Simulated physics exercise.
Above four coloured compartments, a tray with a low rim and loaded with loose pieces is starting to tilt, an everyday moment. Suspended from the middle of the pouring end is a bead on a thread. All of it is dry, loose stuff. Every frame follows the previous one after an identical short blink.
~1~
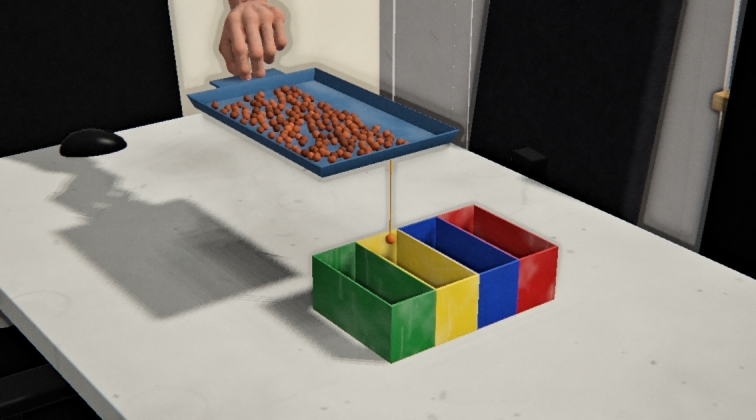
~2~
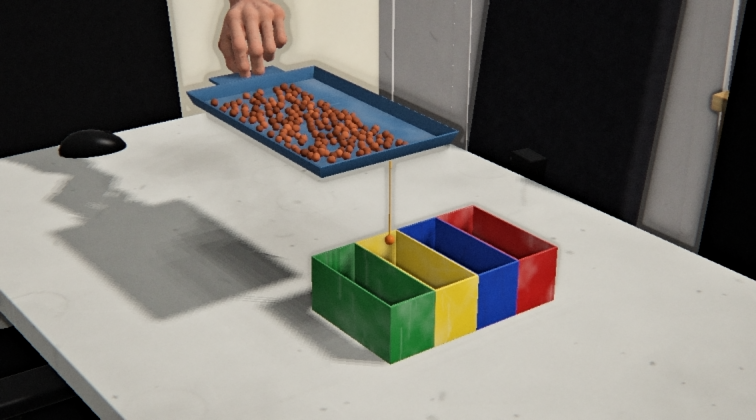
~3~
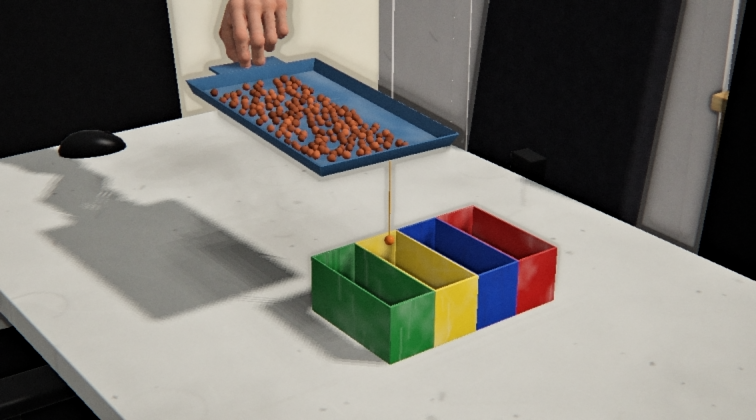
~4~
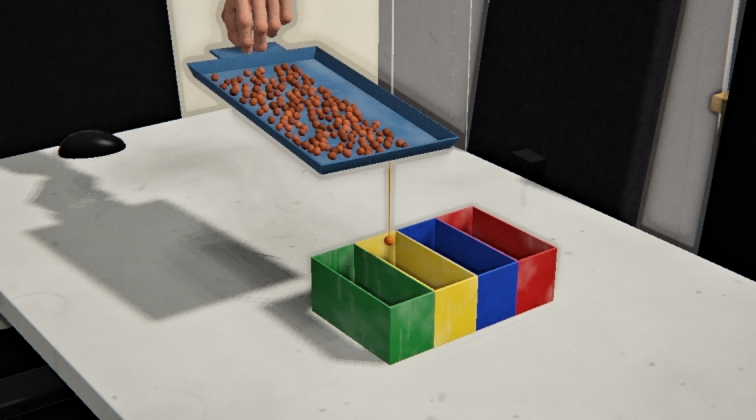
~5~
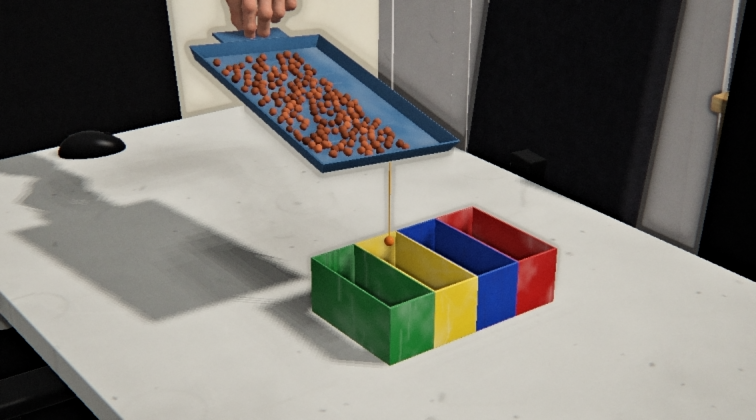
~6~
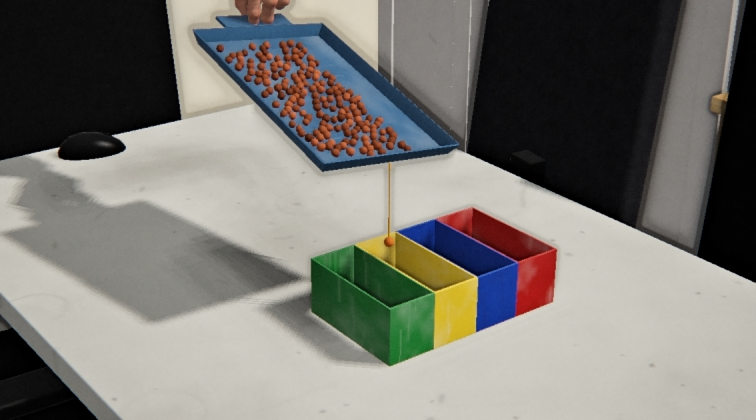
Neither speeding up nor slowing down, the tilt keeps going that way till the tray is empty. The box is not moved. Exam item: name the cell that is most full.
Answer: Blue.
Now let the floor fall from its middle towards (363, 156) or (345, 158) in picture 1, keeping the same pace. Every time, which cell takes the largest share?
The first time it is the green cell, and the second time it is that green cell.
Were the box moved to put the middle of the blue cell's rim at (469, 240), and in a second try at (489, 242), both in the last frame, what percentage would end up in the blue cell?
First placement: Some 60 %; second placement: Some 40 %.
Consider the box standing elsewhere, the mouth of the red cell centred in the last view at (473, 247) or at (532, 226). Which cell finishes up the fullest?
For the first position it is the red cell, and for the second it is the cell in yellow.
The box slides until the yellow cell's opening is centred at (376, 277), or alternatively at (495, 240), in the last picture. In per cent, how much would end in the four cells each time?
Close to 90 in a hundred, then close to 90 in a hundred.
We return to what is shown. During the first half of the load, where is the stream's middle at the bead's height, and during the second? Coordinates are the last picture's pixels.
(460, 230) first, (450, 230) later.
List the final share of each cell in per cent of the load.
The green cell holds 0 %, the yellow cell 20 %, the blue cell 60 % and the red cell 20 %.
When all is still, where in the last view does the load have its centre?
I'd mark it at roughly (458, 296).
Shortly afterwards, tray tipped steeply; the bulk on the tray; a little in the red cell; a little in the blue cell; only a few in the yellow cell; a little falling or outside the box.
Next, tray tipped past a quarter turn; near two thirds in the blue cell; near a quarter in the yellow cell; a little in the red cell; only a few falling or outside the box.
Some moments later, tray tipped past a quarter turn; near two thirds in the blue cell; near a quarter in the yellow cell; a little in the red cell; only a few falling or outside the box.
In the end, tray tipped past a quarter turn; near two thirds in the blue cell; near a quarter in the yellow cell; a little in the red cell; none at all in the green cell; only a few outside the box.
